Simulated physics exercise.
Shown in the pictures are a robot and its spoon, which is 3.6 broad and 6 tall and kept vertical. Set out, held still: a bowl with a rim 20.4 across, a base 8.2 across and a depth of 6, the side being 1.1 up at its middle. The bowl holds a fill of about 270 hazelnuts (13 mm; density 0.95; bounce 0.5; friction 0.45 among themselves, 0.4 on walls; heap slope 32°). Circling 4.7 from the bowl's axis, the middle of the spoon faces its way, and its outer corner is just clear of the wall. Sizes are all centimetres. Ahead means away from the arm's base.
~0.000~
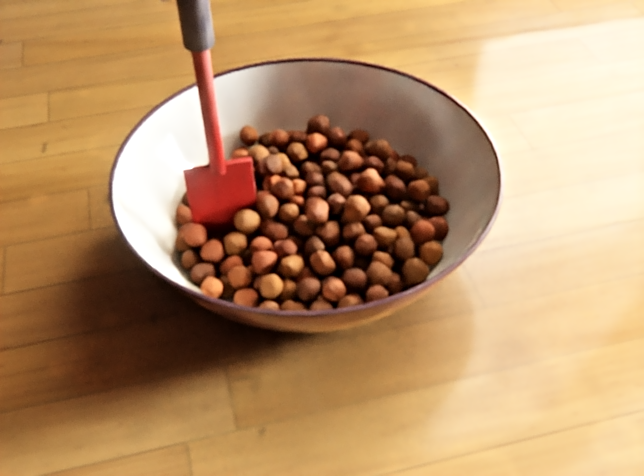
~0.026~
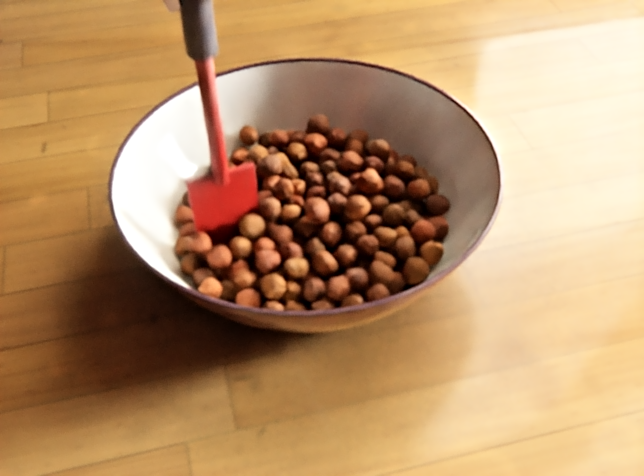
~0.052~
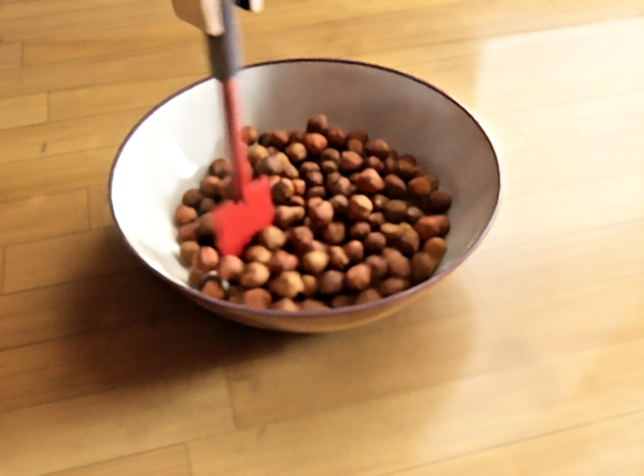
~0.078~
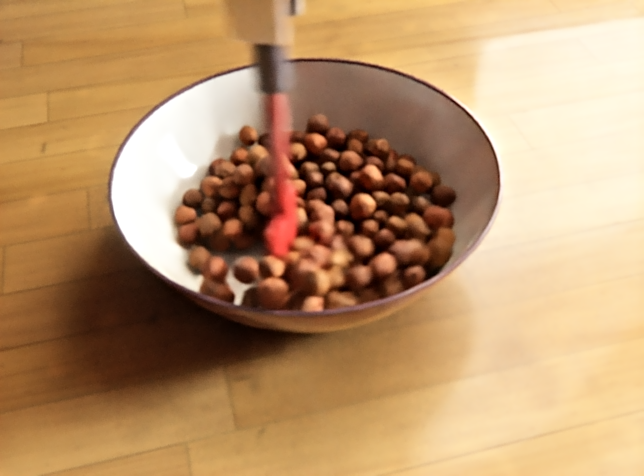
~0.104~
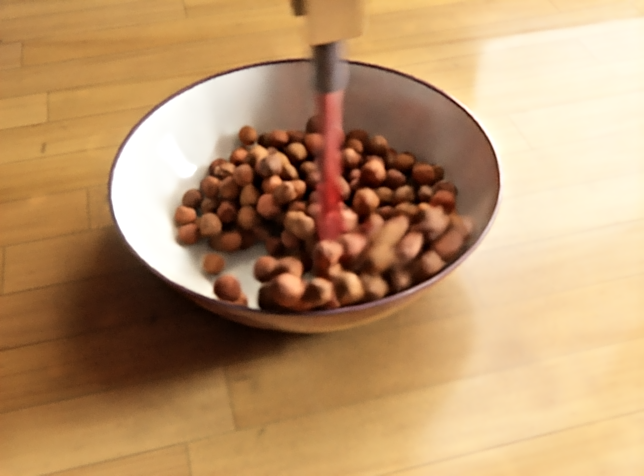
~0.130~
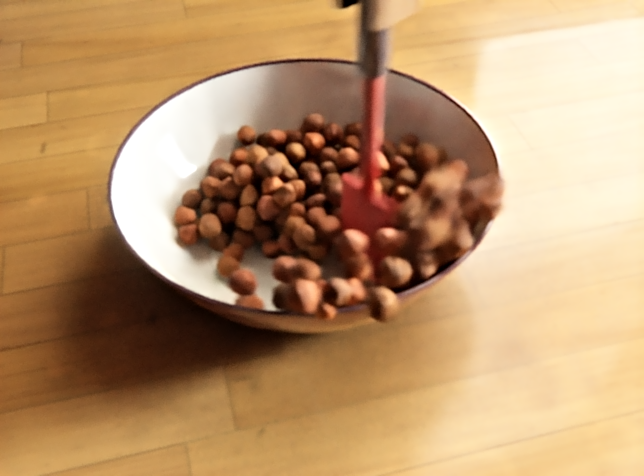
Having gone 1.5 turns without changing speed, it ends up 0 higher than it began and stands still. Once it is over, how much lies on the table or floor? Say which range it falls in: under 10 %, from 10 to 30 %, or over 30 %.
It falls over 30 %.
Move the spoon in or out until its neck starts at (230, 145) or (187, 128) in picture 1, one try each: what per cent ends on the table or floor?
30 and 50 %.
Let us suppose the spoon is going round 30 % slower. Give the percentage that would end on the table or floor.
It would come to around 25 percent.
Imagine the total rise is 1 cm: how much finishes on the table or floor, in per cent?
My guess is close to 40 per cent.
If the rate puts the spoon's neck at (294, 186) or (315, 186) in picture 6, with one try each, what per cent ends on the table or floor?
Near 20 per cent for the first, near 25 per cent for the second.
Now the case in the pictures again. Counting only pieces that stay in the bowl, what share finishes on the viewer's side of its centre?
Around 45 percent of it.
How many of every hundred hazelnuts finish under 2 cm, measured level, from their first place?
Result: Close to 5 per cent of the load.
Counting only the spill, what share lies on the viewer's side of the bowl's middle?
Around 40 percent of the pieces.
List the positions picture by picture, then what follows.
In the first frame, spoon neck at (214, 141), 0° round; upper third of the load around (317, 205), from x 185 to 435, top at y 125; 268 in the bowl.
In the second frame, spoon neck at (217, 150), 9° round; upper third of the load around (315, 205), from x 185 to 435, top at y 125.
In the third frame, spoon neck at (239, 171), 35° round; upper third of the load around (314, 216), from x 185 to 440, top at y 125.
In the fourth frame, spoon neck at (280, 185), 63° round; upper third of the load around (334, 245), from x 185 to 440, top at y 125.
In the fifth frame, spoon neck at (328, 184), 91° round; upper third of the load around (367, 242), from x 185 to 460, top at y 125; 267 in the bowl, 1 in flight or on the tool.
In the sixth frame, spoon neck at (369, 168), 119° round; upper third of the load around (407, 219), from x 185 to 495, top at y 125; 265 in the bowl, 3 in flight or on the tool.
By 0.28 s, 279° round, highest piece 15 above the table; 205 in the bowl, 12 on the table or floor, 51 in flight or on the tool.
By 0.43 s, 78° round, highest piece 15 above the table; 154 in the bowl, 77 on the table or floor, 37 in flight or on the tool.
By 0.70 s, 180° round, highest piece 6 above the table; 140 in the bowl, 127 on the table or floor, 1 in flight or on the tool.
By 1.40 s, 180° round, highest piece 5 above the table; 140 in the bowl, 128 on the table or floor.
Final count, 140 in the bowl, 128 on the table or floor. That is 48 % on the table or floor.
